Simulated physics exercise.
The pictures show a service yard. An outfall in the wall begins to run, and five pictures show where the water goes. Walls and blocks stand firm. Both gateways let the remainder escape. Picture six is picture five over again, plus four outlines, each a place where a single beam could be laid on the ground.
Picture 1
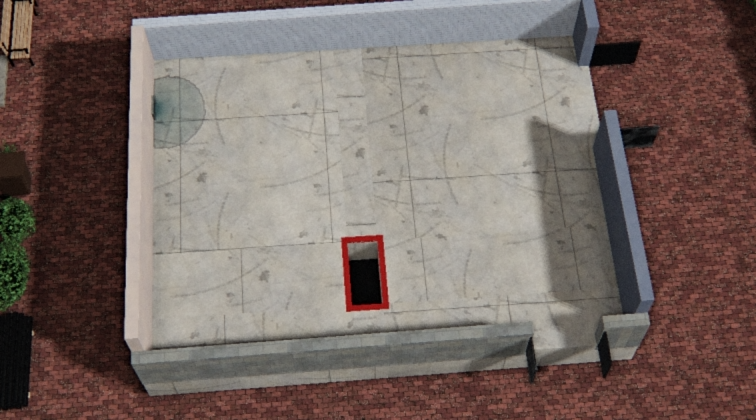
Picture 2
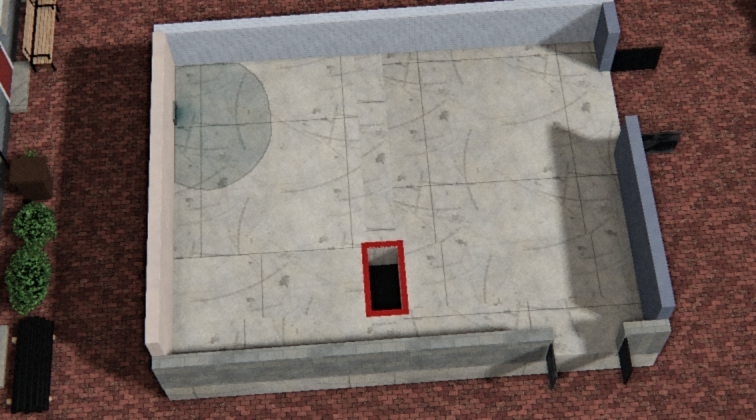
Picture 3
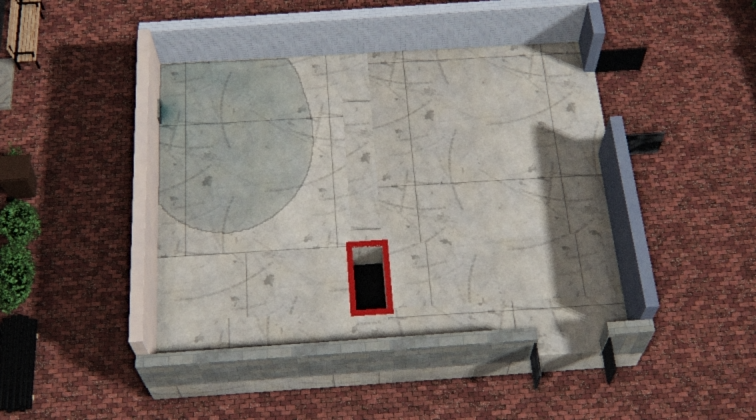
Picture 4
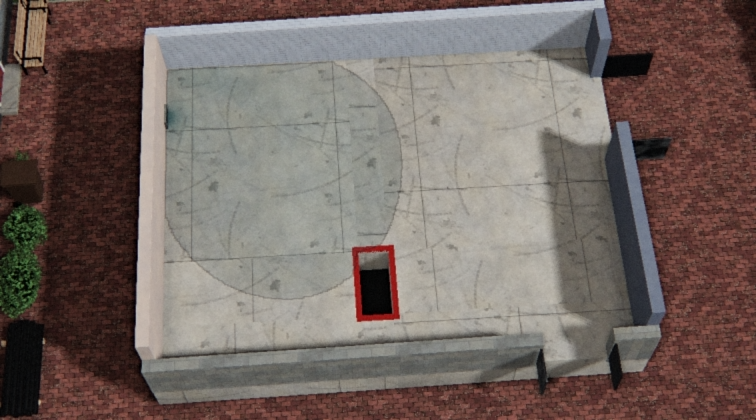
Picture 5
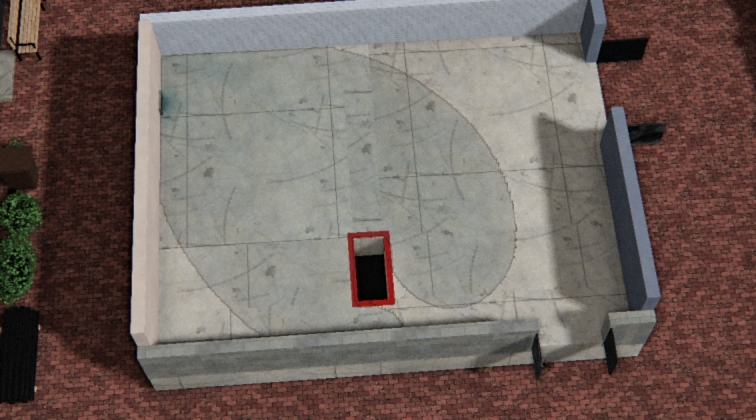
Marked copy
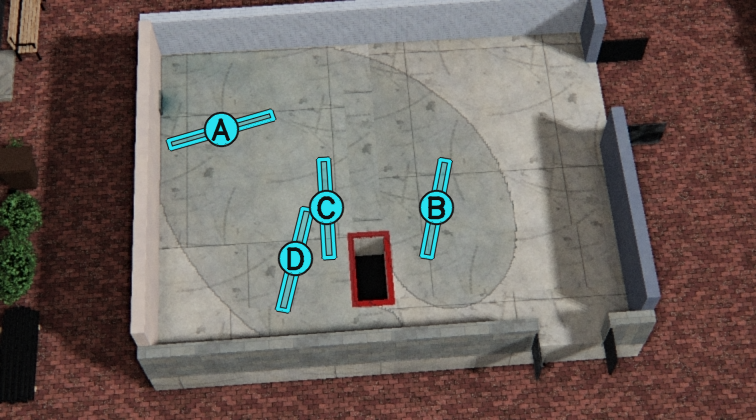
Service yard seen from above, with water spreading from the left wall across pale paving and around a red-framed opening.
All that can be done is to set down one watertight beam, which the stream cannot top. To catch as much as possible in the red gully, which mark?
The answer is position B.
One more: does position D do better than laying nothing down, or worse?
Worse.
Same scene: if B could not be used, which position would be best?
The answer is D.
On the marked copy, A from (169, 144) to (272, 115); B from (426, 256) to (445, 160); C from (329, 257) to (323, 159); D from (282, 309) to (307, 209).
With A, about 4 % of the stream runs into the red gully, about 95 % out by the gates.
With B, about 42 % of the stream runs into the red gully, about 58 % out by the gates.
With C, about 8 % of the stream runs into the red gully, about 92 % out by the gates.
With D, about 18 % of the stream runs into the red gully, about 81 % out by the gates.
